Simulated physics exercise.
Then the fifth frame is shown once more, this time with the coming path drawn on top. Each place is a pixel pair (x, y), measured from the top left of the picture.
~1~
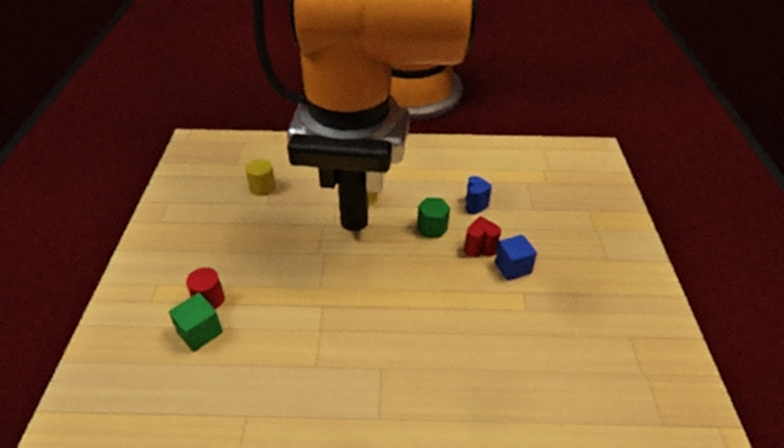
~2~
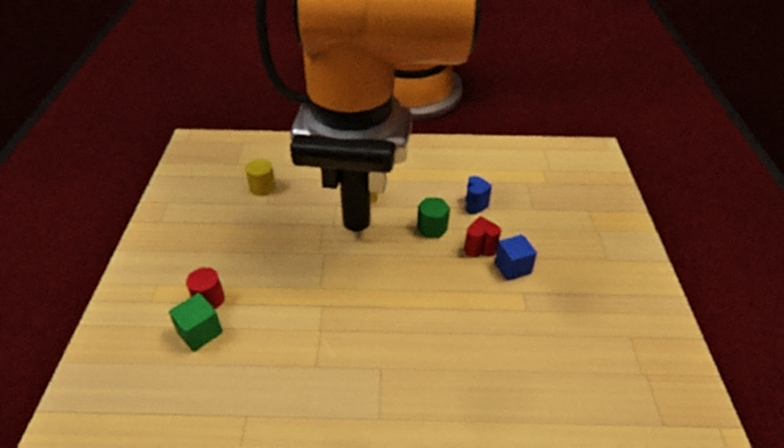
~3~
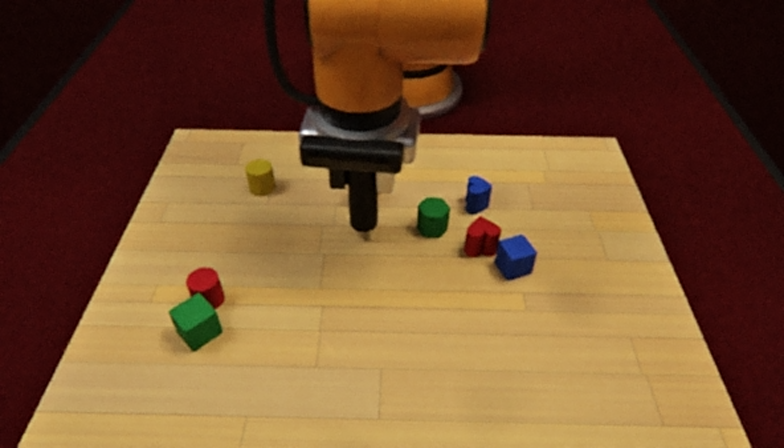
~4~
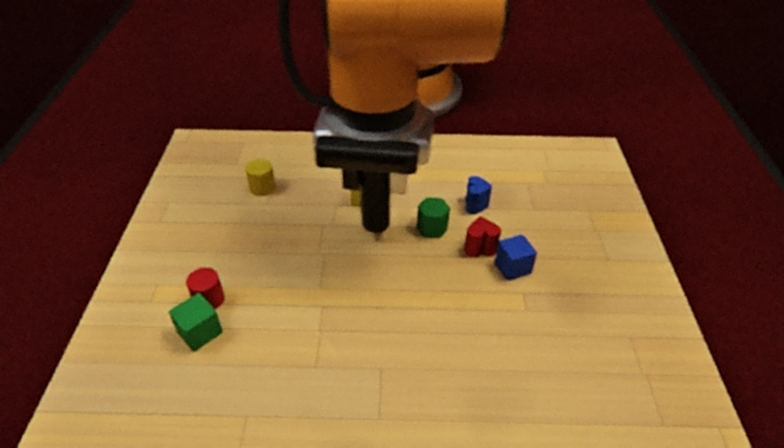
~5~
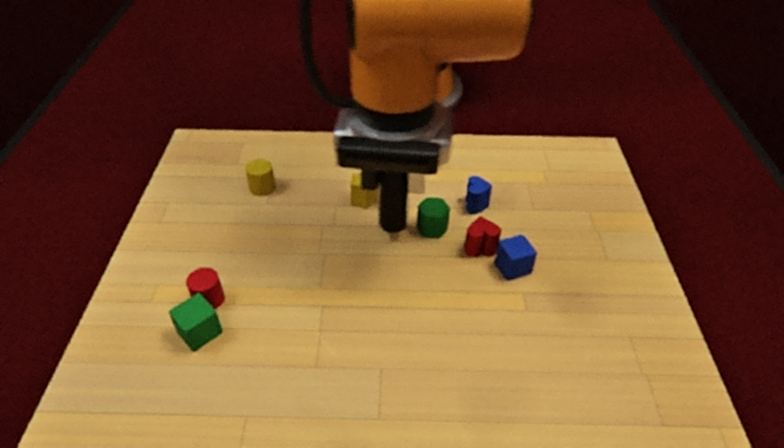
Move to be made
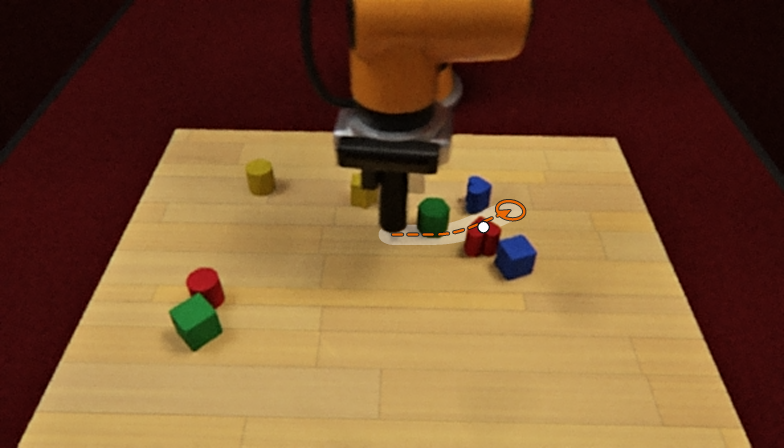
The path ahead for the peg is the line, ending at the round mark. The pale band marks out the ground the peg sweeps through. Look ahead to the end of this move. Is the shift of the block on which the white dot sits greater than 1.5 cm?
I'd say no.
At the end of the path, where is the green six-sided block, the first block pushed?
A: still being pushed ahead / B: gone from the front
Answer: A.
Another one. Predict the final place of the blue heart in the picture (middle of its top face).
Top centre: (496, 174).
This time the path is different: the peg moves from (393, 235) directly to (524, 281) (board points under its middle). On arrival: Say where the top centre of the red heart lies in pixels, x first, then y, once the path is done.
The spot you're after is about (503, 226) in the image.
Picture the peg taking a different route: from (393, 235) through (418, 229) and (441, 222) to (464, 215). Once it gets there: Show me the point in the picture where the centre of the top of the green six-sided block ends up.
Pixel (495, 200).
The line goes from (393, 235) over (458, 231) to (511, 210); the dot is on the red heart.
What follows on the original path. One third of the way, peg (438, 223); green six-sided block (463, 202), turned 20° anticlockwise.
Two thirds of the way, peg (479, 213); green six-sided block (502, 193), turned 15° anticlockwise; blue heart (493, 176), turned 80° anticlockwise.
At the end, peg (513, 199); green six-sided block (536, 180); blue heart (496, 174), turned 120° anticlockwise; red heart unmoved.
